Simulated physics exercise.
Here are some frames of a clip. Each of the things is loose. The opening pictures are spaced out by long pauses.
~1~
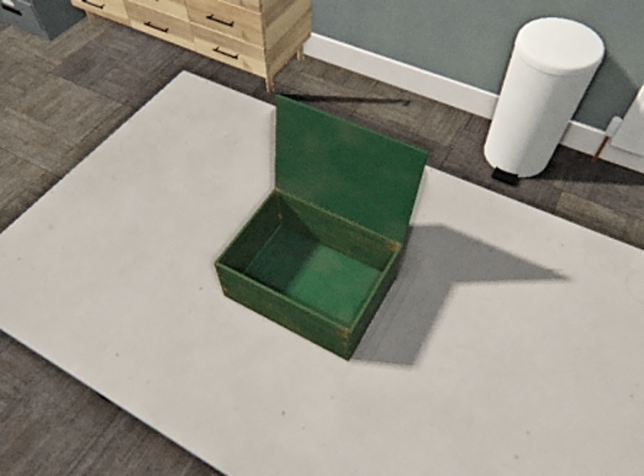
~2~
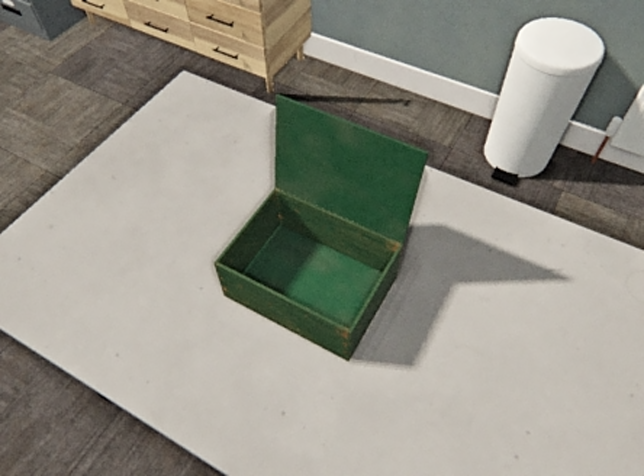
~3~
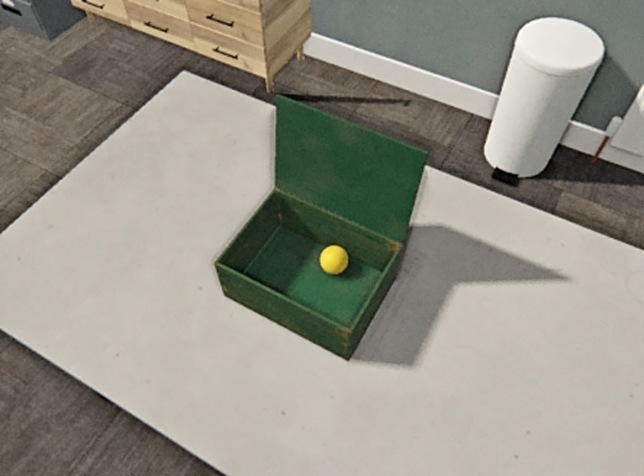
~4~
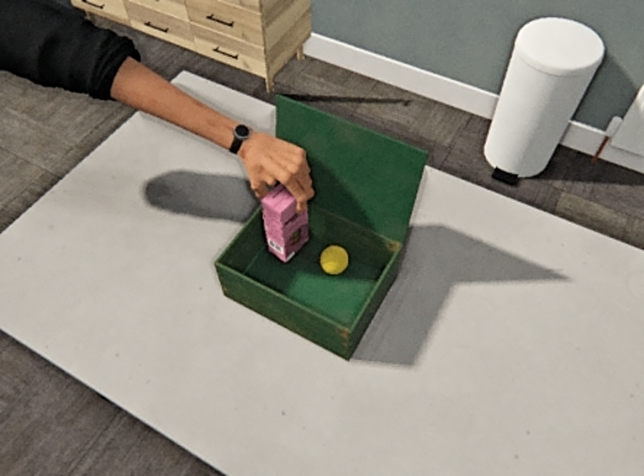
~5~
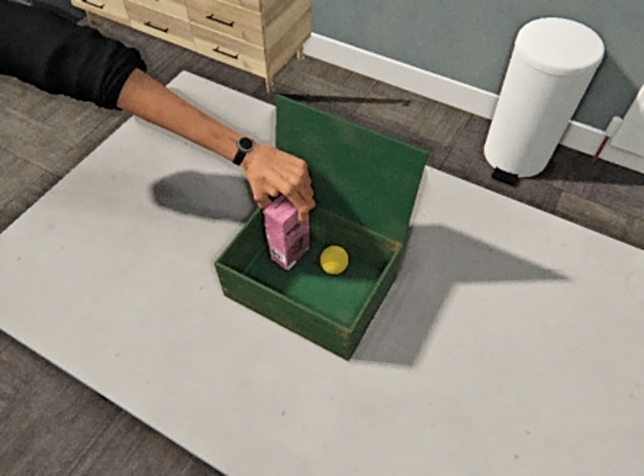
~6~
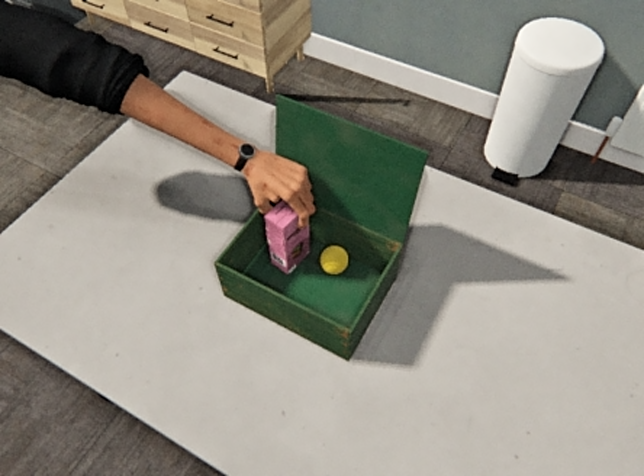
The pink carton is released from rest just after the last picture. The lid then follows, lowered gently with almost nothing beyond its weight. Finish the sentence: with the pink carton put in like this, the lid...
The lid stays ajar.
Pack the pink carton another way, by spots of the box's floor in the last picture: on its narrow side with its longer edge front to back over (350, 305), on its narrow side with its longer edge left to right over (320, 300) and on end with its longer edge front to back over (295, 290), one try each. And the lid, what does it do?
Lid down; lid down; lid left open.
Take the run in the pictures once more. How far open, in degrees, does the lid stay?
It stays some 50° above the rim.
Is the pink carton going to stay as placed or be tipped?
After all that, it keeps its set angle.
Then, 1.10 s on from there, lid starting down.
Then, 1.50 s on from there, lid 66° above the rim.
Then, 1.80 s on from there, lid 52° above the rim.
In the end, lid 48° above the rim; left askew, pink carton; yellow lemon unmoved. At the end, from the last picture's camera, pink carton near (284, 236).
